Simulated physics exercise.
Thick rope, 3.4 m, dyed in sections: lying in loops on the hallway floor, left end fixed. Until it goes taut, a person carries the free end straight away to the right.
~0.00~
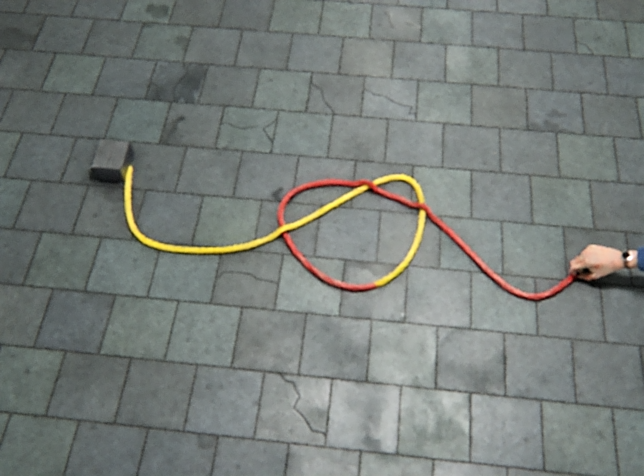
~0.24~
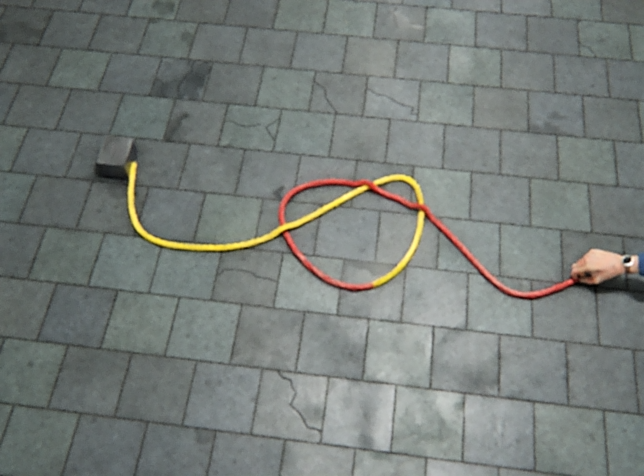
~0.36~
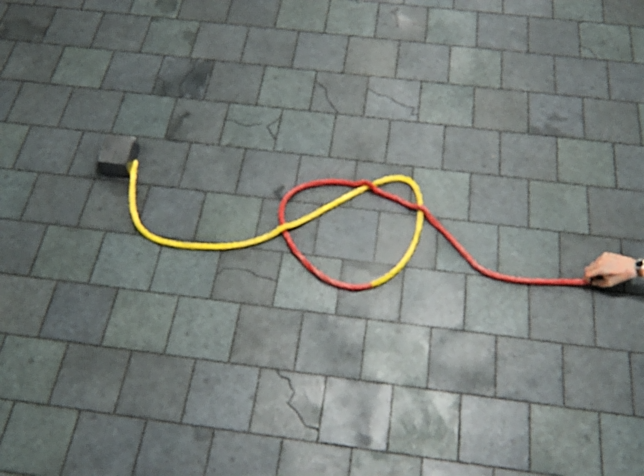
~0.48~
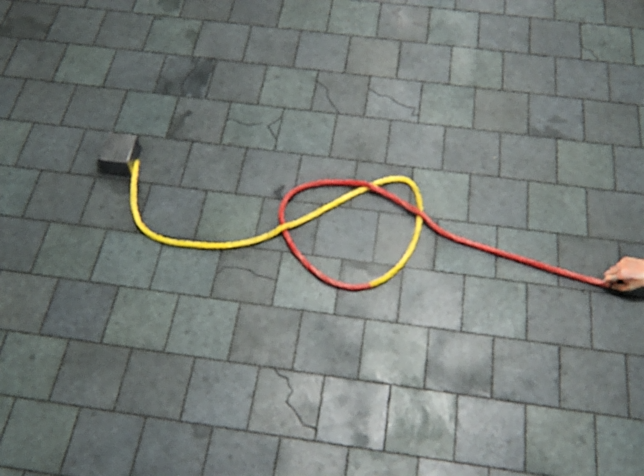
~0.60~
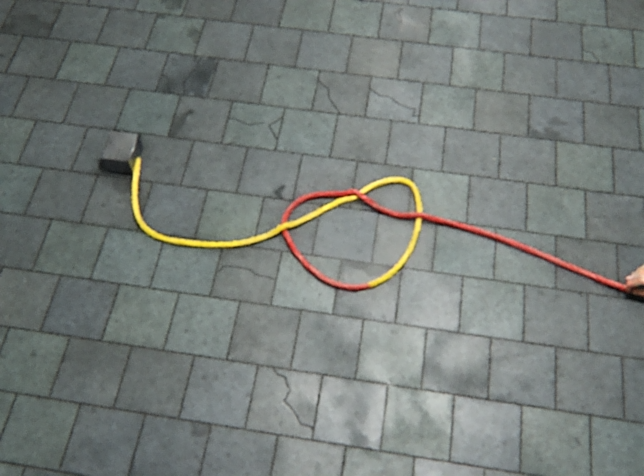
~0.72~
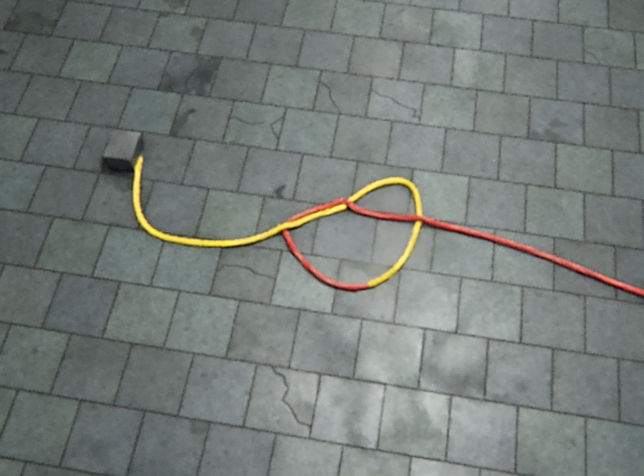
In this clip, a hand pulls the red end of a looped red and yellow rope rightward across gray paving, straightening that end and drawing in the upper red part of the loop, while the yellow end stays by a dark block.
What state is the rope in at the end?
The rope opens out.
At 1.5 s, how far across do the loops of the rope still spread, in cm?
Measured width: Near 42 cm.
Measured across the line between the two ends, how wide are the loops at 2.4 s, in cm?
28 cm, roughly.
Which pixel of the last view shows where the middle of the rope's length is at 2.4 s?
It sits close to pixel (425, 245) in the last view.
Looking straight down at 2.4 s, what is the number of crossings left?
Seen from above, the tally is 3.
After 1.5 s, the ends are 2.3 m apart, loops still 42 cm across.
After 2.4 s, the ends are 2.8 m apart, loops still 27 cm across.
After 3.2 s, the ends are 3.3 m apart, loops still 9 cm across.
After 4.0 s, the ends are 3.4 m apart, and it runs straight.
After 4.3 s, the ends are 3.4 m apart, and it runs straight.
